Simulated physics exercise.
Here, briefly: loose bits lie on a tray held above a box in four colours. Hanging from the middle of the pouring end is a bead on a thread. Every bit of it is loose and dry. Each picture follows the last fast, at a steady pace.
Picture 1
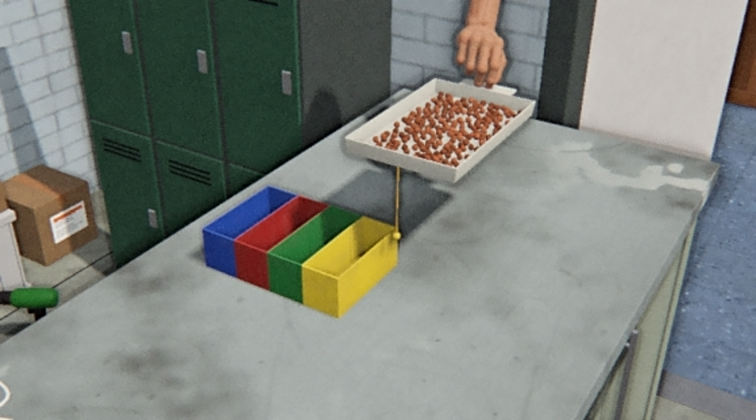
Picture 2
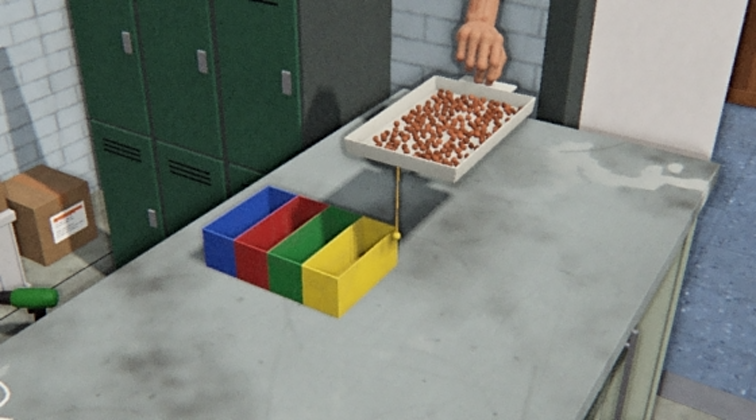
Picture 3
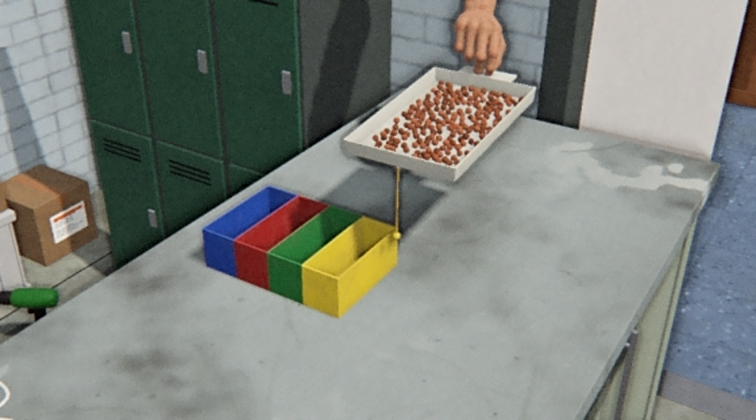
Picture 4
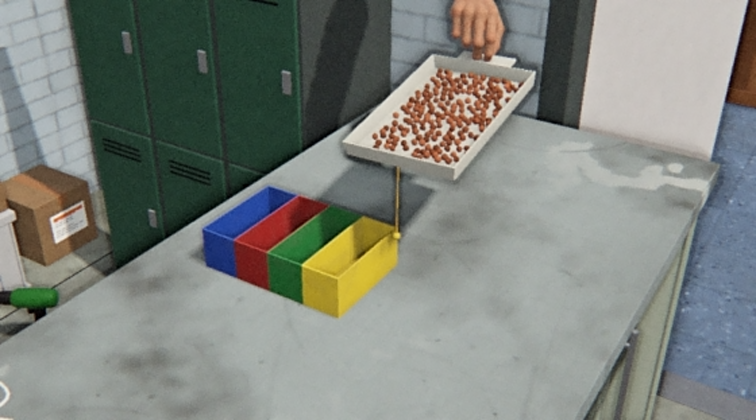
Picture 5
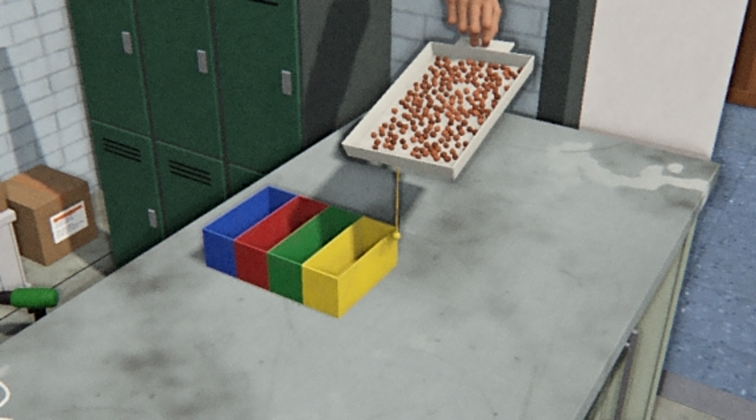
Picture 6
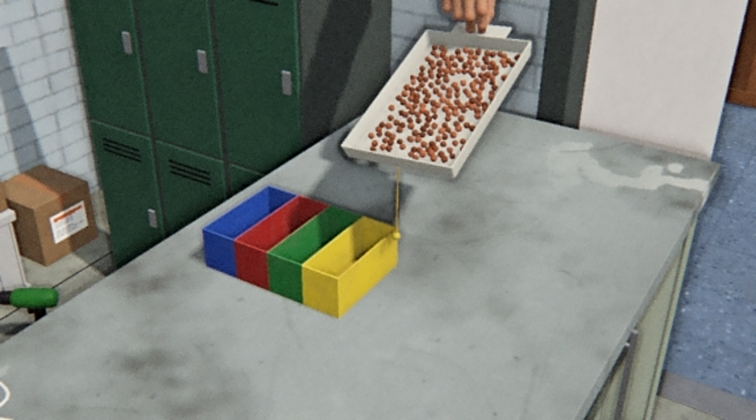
A hand steadily raises the far end of a tray of small reddish-brown pellets.
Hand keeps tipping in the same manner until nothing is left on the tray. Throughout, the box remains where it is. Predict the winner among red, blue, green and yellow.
I would say yellow.
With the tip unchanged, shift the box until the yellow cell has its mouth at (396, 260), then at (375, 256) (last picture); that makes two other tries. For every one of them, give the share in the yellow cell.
Roughly 20 % and 30 %.
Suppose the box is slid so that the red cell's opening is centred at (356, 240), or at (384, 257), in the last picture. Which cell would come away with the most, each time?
Case A: The red one; case B: Blue.
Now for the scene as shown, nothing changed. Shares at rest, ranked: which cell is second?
Second place goes to green.
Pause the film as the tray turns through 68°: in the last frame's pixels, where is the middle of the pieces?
I'd mark the middle close to (386, 136).
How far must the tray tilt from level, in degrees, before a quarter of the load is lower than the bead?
About 110 degrees.
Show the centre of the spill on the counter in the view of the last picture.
Check roughly (370, 323) and you'll find the middle.
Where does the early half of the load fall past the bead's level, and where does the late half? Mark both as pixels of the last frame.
Early half: (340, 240); late half: (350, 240).
Soon, tray tipped steeply; nearly all on the tray; a stray few falling or outside the box.
A while on, tray tipped past a quarter turn; about two thirds on the tray; a small part in the yellow cell; a small part in the green cell; about a quarter falling or outside the box.
Towards the end, tray tipped past a quarter turn; about half in the yellow cell; about a quarter in the green cell; about a third falling or outside the box.
Finally, tray tipped past a quarter turn; about half in the yellow cell; about a quarter in the green cell; none in the red cell; none in the blue cell; about a third outside the box.
